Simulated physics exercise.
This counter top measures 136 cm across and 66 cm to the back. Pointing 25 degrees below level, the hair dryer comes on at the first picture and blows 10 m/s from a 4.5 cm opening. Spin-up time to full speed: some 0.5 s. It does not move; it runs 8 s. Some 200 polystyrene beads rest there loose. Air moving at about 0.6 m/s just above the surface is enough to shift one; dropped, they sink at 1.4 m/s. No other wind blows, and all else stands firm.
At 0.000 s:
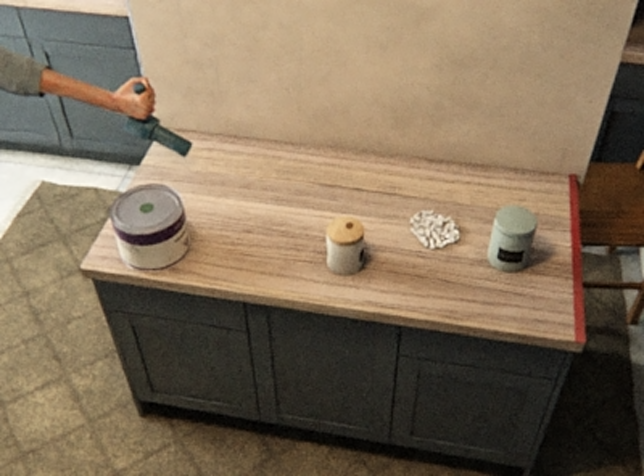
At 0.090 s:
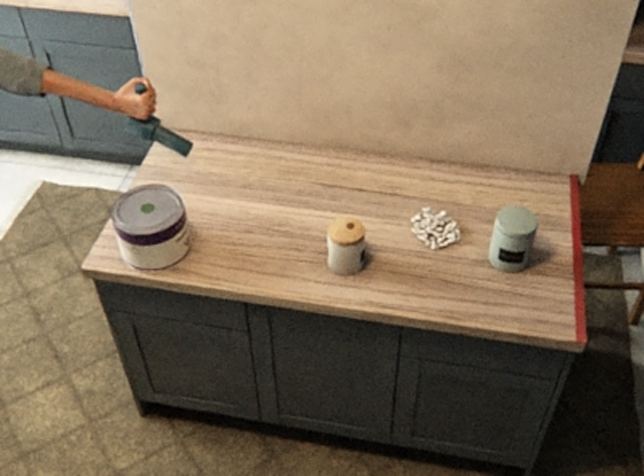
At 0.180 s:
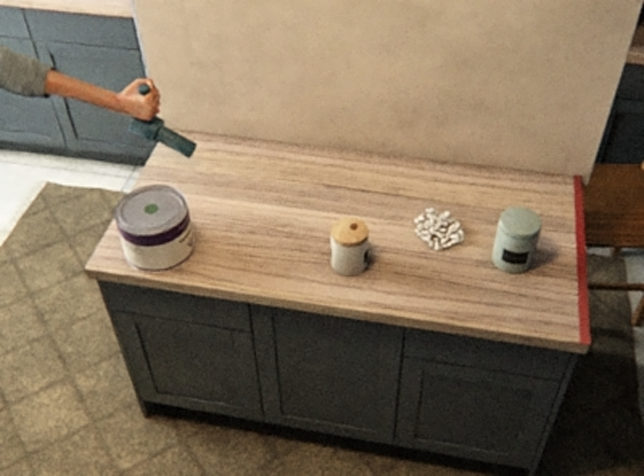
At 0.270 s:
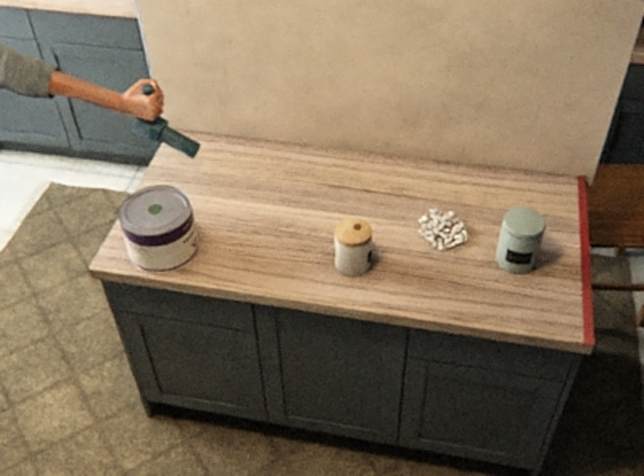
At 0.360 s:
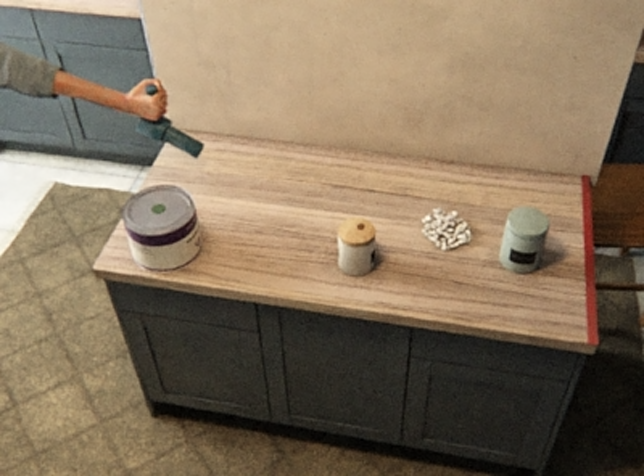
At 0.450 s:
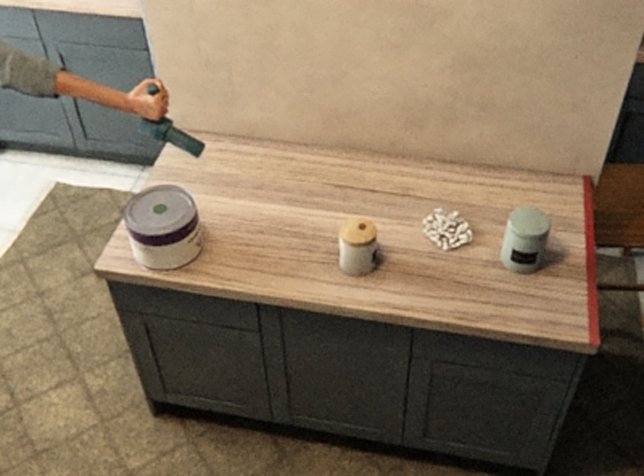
In this clip, a hand holds a dark green hair dryer angled down toward a wooden counter top with three lidded containers and a pile of small white beads, which lie still while the view drifts slightly.
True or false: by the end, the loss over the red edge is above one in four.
True.
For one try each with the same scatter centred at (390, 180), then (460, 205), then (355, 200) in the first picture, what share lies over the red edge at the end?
About 100, 100 and 100 in a hundred, in that order.
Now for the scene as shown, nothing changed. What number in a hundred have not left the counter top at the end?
I'd say close to 0 percent.
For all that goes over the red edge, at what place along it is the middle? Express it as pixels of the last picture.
The halfway point of the crossings is around (595, 260) in the last picture.
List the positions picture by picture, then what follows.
The middle of the polystyrene beads is near (432, 230), none has stirred yet and the mouth of the hair dryer is at (189, 150), in the first frame.
The middle of the polystyrene beads is near (433, 228), none has stirred yet and the red edge is centred on (582, 250), in the second frame.
The middle of the polystyrene beads is near (437, 229), none has stirred yet, the top of a jar is at (521, 220) and the top of a jar is at (350, 230), in the third frame.
The middle of the polystyrene beads is near (440, 229) and none has stirred yet, in the fourth frame.
The middle of the polystyrene beads is near (444, 229) and none has stirred yet, in the fifth frame.
The middle of the polystyrene beads is near (445, 229) and none has stirred yet, in the sixth frame.
After 1.6 s, 76 % are over the red edge; 96 % have settled or left.
After 2.6 s, 78 % are over the red edge; 98 % have settled or left.
After 4.4 s, 80 % are over the red edge; 100 % have settled or left.
After 8.0 s, at the end, 80 % are over the red edge.
